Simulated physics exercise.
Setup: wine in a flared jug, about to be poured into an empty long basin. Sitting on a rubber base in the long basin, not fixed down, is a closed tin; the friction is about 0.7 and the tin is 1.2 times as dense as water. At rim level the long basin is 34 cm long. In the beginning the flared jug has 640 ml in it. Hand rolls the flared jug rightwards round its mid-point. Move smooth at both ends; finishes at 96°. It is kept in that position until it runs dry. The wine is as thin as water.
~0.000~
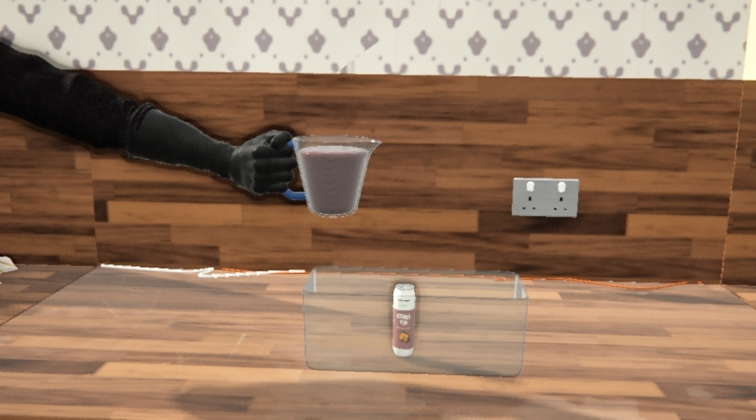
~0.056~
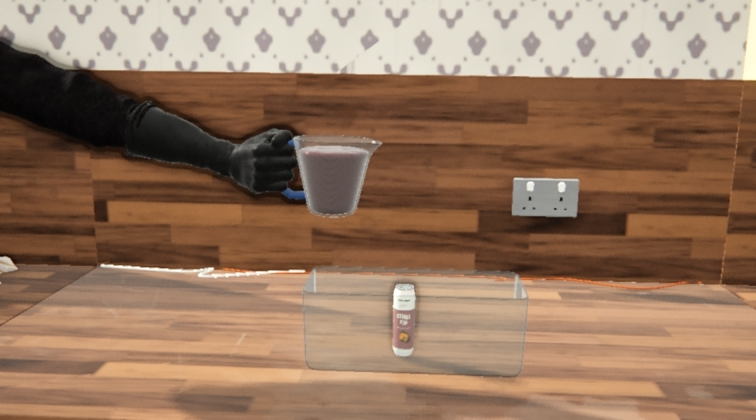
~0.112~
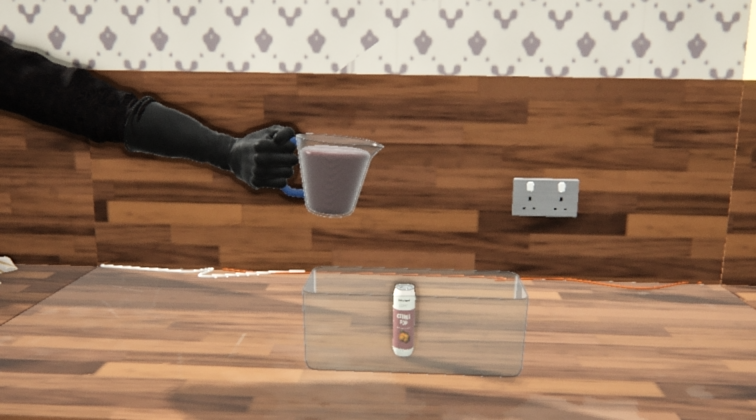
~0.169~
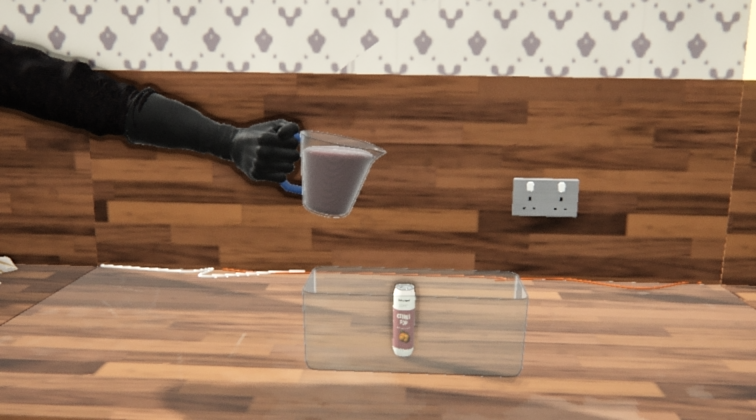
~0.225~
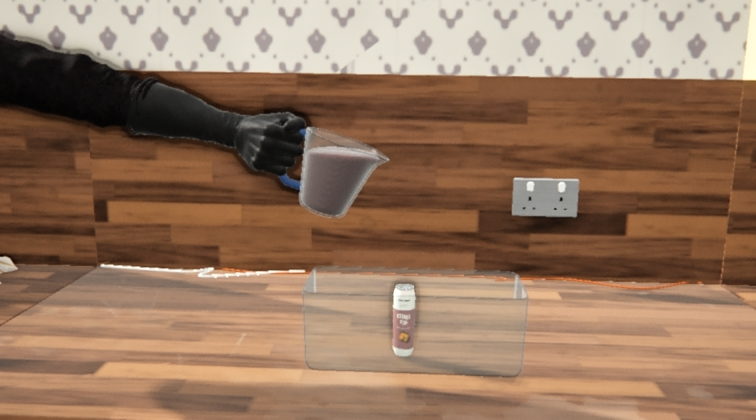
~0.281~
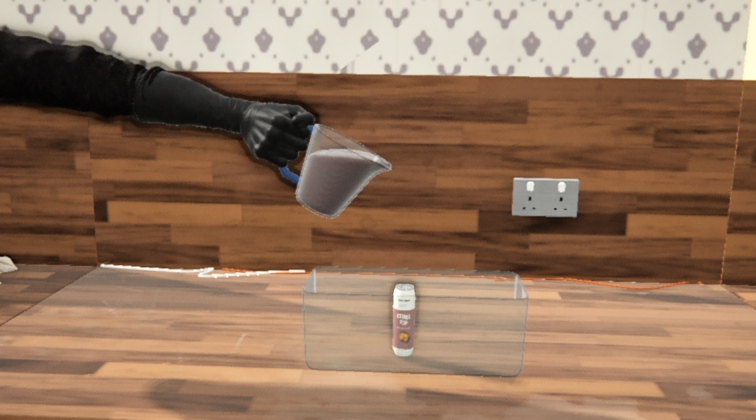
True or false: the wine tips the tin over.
False.
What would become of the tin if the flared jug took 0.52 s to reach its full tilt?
Outcome - the tin stays erect.
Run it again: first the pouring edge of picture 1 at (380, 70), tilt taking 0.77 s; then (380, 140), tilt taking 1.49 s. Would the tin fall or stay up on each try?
First it stays on its base; then it stays on its base.
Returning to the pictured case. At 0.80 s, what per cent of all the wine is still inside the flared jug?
Close to 12 percent of the whole amount.
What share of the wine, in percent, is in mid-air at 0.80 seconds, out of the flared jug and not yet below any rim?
In-air share: About 18 %.
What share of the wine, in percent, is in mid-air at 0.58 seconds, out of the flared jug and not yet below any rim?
Around 30 in a hundred.
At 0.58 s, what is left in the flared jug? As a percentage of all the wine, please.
Still held: Roughly 52 % of the total.
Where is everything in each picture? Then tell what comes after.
In the first picture, tilt 0°; pouring edge (381, 142); surface from (299, 150) to (369, 151); the long basin's rim runs from (309, 280) to (522, 286); the tin's top is at (405, 290).
In the second picture, tilt 1°; pouring edge (382, 143); surface from (300, 149) to (370, 152).
In the third picture, tilt 5°; pouring edge (384, 146); surface from (301, 148) to (371, 153).
In the fourth picture, tilt 11°; pouring edge (387, 151); surface from (304, 148) to (375, 154).
In the fifth picture, tilt 19°; pouring edge (389, 159); surface from (307, 151) to (381, 157).
In the sixth picture, tilt 28°; pouring edge (391, 169); surface from (308, 155) to (386, 162); 1 per cent is over the edge.
By 0.58 s the tilt is 82° and 52 per cent is still to pour; the tin stands where it began.
By 0.80 s the tilt is 96° and 12 per cent is still to pour; the tin stands where it began.
By 1.02 s the tilt is 96° and 1 per cent is still to pour; the tin stands where it began.
By 1.27 s the tilt is 96° and 0 per cent is still to pour; the tin stands where it began.
At rest the tin stands where it began.
